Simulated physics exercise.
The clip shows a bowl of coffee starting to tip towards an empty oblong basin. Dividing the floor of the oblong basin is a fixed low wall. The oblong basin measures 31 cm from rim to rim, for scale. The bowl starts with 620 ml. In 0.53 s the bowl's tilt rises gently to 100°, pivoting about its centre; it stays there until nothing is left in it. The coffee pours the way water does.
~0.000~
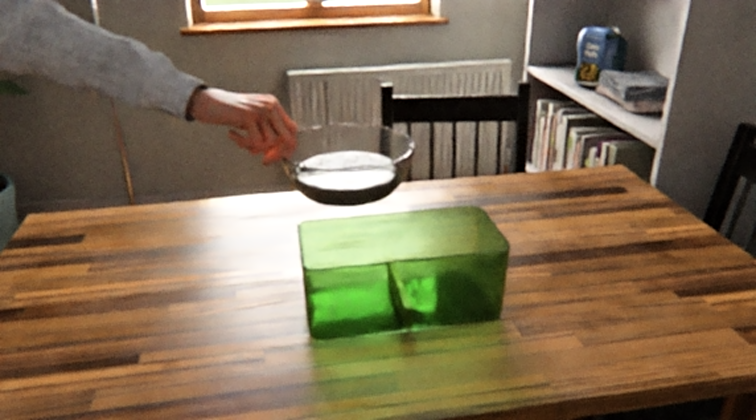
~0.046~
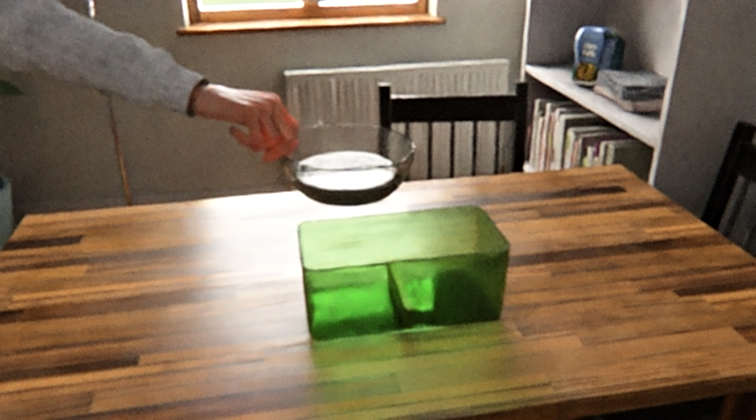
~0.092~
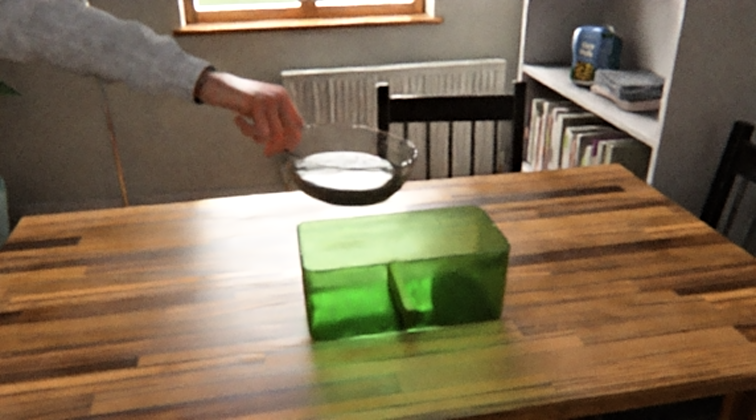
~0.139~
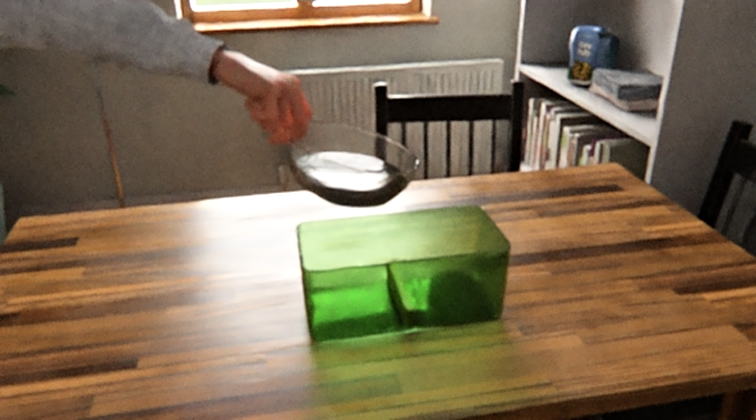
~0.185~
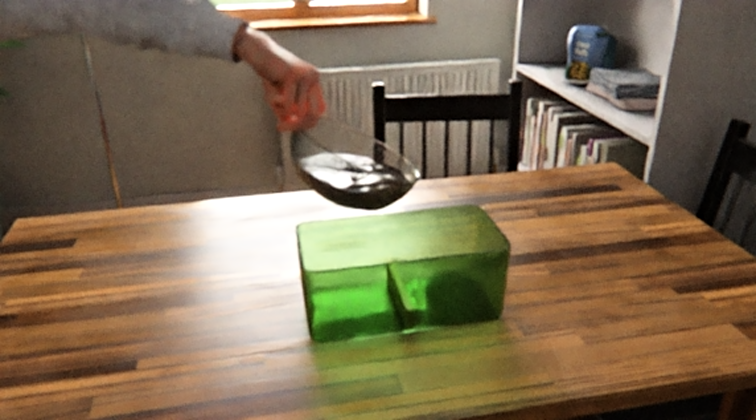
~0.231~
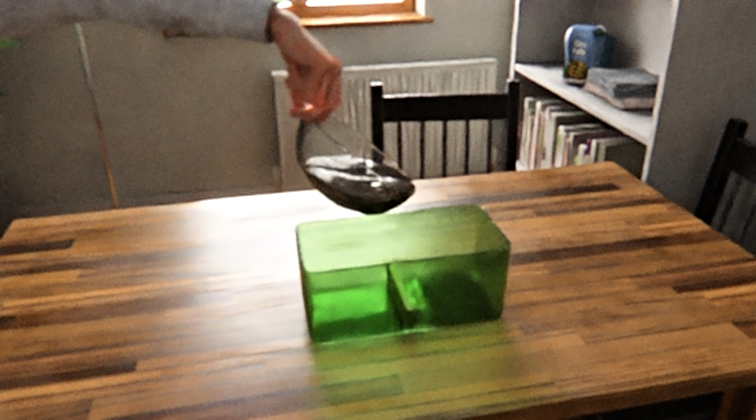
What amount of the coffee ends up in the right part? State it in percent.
71 %.
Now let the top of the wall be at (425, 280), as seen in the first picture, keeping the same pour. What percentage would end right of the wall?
In that case, some 45 percent.
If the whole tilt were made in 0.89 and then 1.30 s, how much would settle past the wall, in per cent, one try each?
In order, 80 and 90 per cent.
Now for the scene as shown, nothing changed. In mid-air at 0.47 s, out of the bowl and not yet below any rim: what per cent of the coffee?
Around 16 in a hundred.
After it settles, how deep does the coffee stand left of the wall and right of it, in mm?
I'd say close to 8 mm on the left, close to 20 mm on the right.
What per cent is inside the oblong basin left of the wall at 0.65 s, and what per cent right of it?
Lab note: Left near 16 %, right near 74.
After 0.47 s the tilt is 97° and 6 per cent is still to pour, 4 is left of the wall and 73 right of it.
After 0.65 s the tilt is 100° and 0 per cent is still to pour, 17 is left of the wall and 74 right of it.
After 0.83 s the tilt is 100° and 1 per cent is still to pour, 23 is left of the wall and 72 right of it.
After 1.03 s the tilt is 100° and 0 per cent is still to pour, 26 is left of the wall and 71 right of it.
In the end 26 per cent lies left of the wall, 71 right of it and 3 outside.
